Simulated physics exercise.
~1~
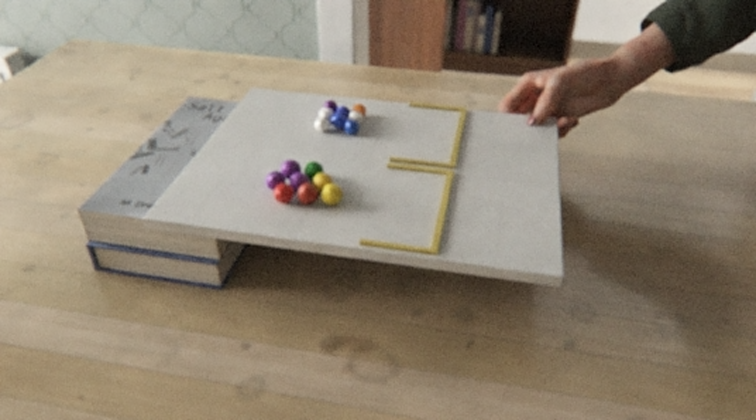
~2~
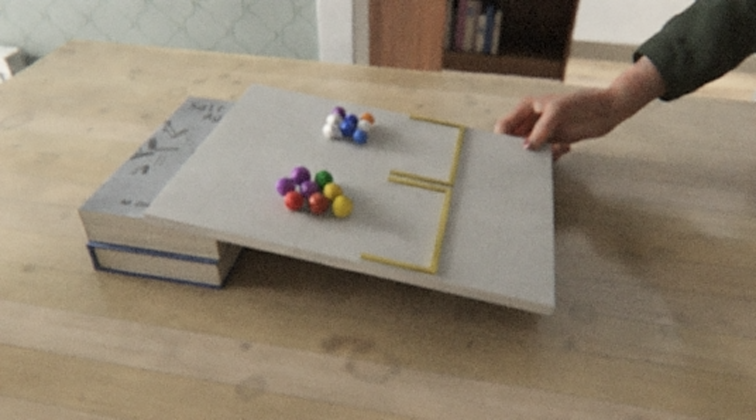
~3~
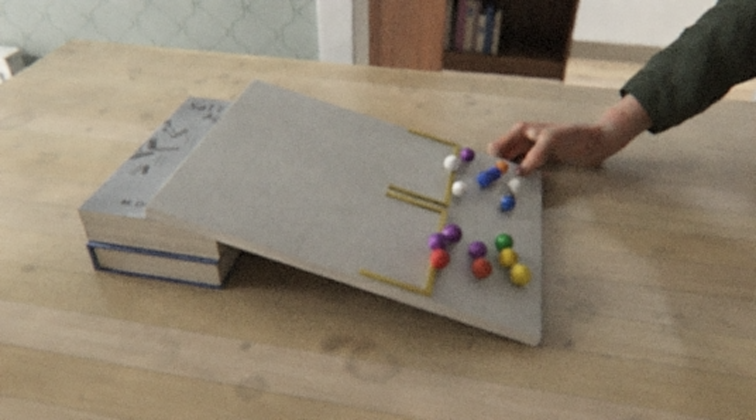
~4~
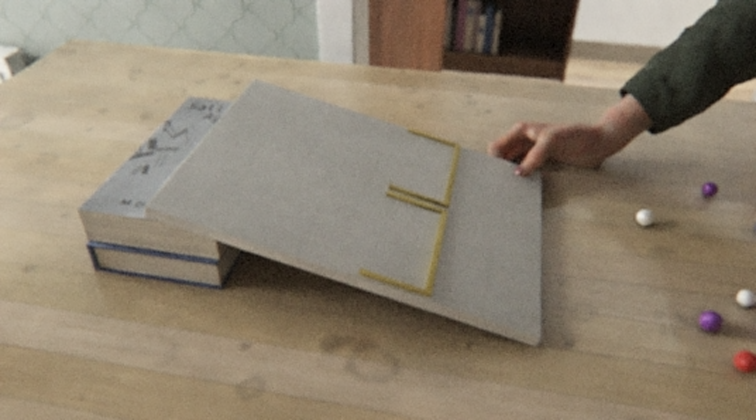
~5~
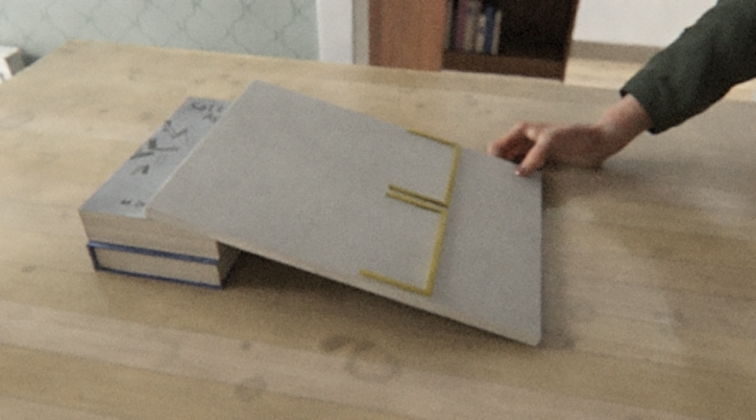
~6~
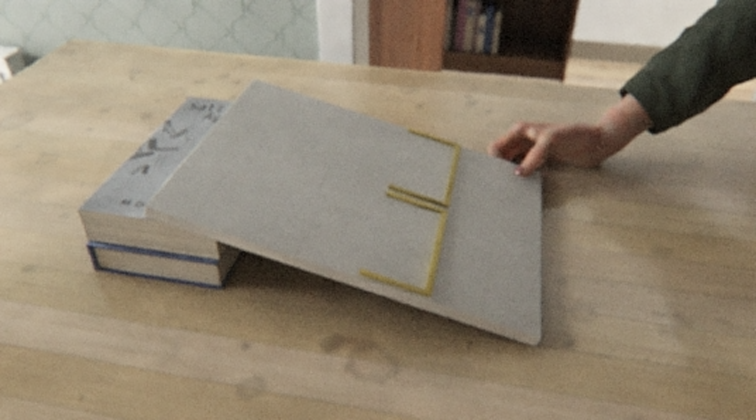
Colourful beads rolling down a grey board as a hand lowers its end, passing yellow strips and scattering off across the table.
